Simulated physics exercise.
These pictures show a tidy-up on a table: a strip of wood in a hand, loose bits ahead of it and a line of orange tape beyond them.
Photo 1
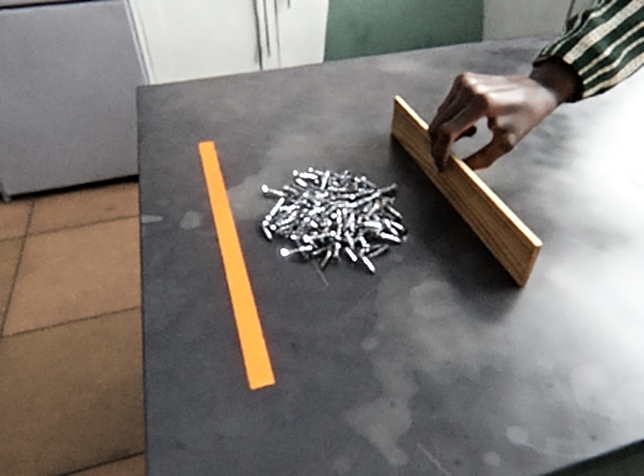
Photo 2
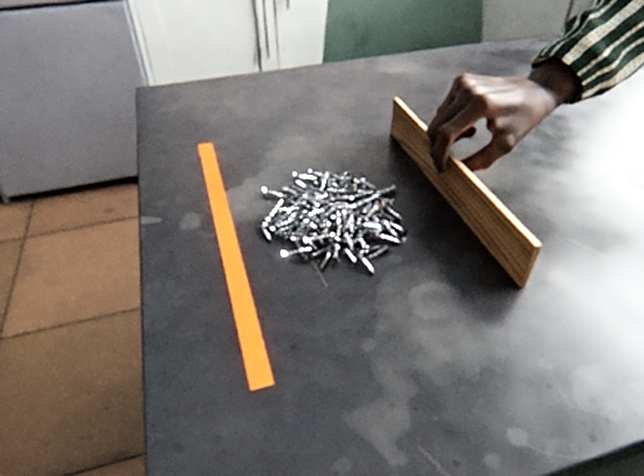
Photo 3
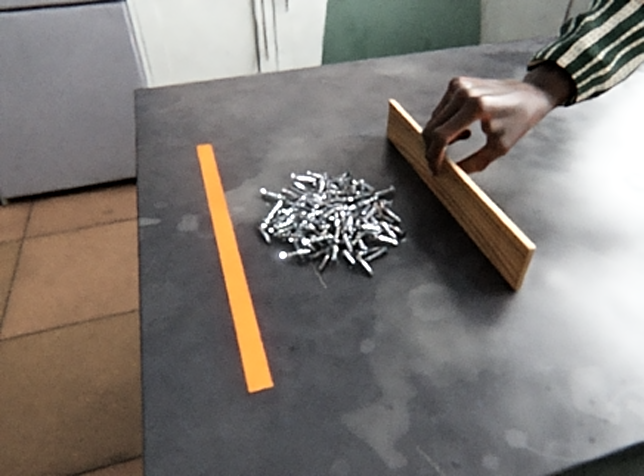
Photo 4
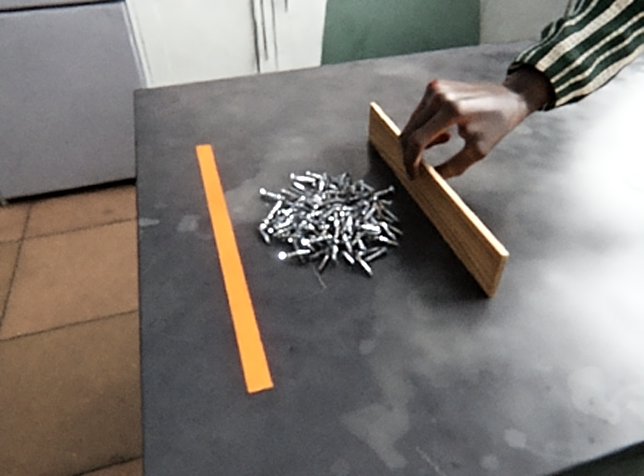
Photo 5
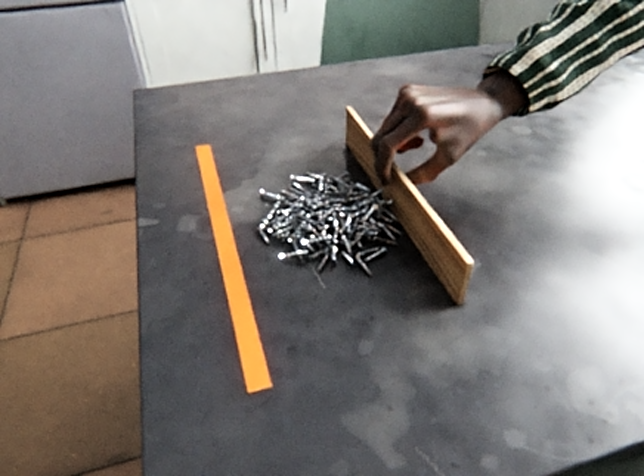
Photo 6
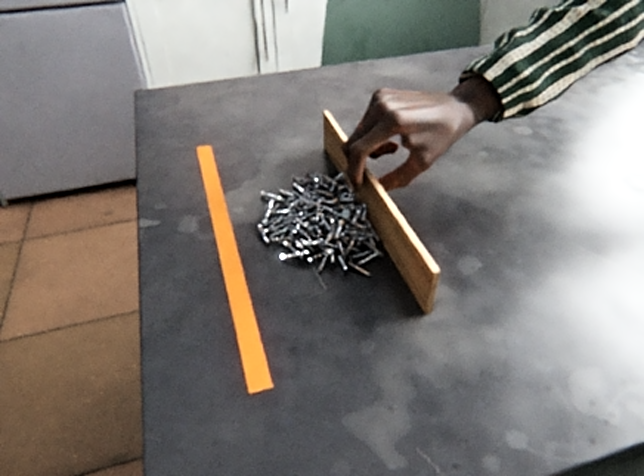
A hand in a dark green and cream striped sleeve holds a strip of wood on edge on a dark grey table, seen from above at an angle, with brown floor tiles at the left. A heap of small silvery screws lies between the wood and a line of orange tape near the table's left edge. After staying still at first, the hand slides the wood leftward into the heap, bunching the screws together, while the view shifts barely.
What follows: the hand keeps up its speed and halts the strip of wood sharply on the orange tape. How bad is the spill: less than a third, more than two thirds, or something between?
It shoves below one third off the end.
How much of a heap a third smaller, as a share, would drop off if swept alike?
0 per cent or so.
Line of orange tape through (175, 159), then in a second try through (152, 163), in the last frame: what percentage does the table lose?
First close to 60 percent, then close to 100 percent.
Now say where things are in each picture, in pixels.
The first picture shows strip of wood at (518, 250), at rest; orange tape at (207, 150), about a palm's width from the edge; edge at (139, 255); the heap at (340, 212), steel screws.
The second picture shows strip of wood at (518, 251), at rest.
The third picture shows strip of wood at (512, 254); the heap at (338, 214).
The fourth picture shows strip of wood at (487, 260).
The fifth picture shows strip of wood at (454, 268); the heap at (337, 215), a stray few pushed along.
The sixth picture shows strip of wood at (422, 276); orange tape at (205, 154); edge at (137, 259); the heap at (325, 217), about two thirds pushed along.
Soon after the last picture, strip of wood still moving, near (288, 188); heap all on the table, its front near (202, 229).
A little later, strip of wood stopped at the orange tape; heap a stray few over the edge.
Later still, strip of wood stopped at the orange tape; heap a small part over the edge.
At rest, strip of wood stopped at the orange tape; heap a small part over the edge.
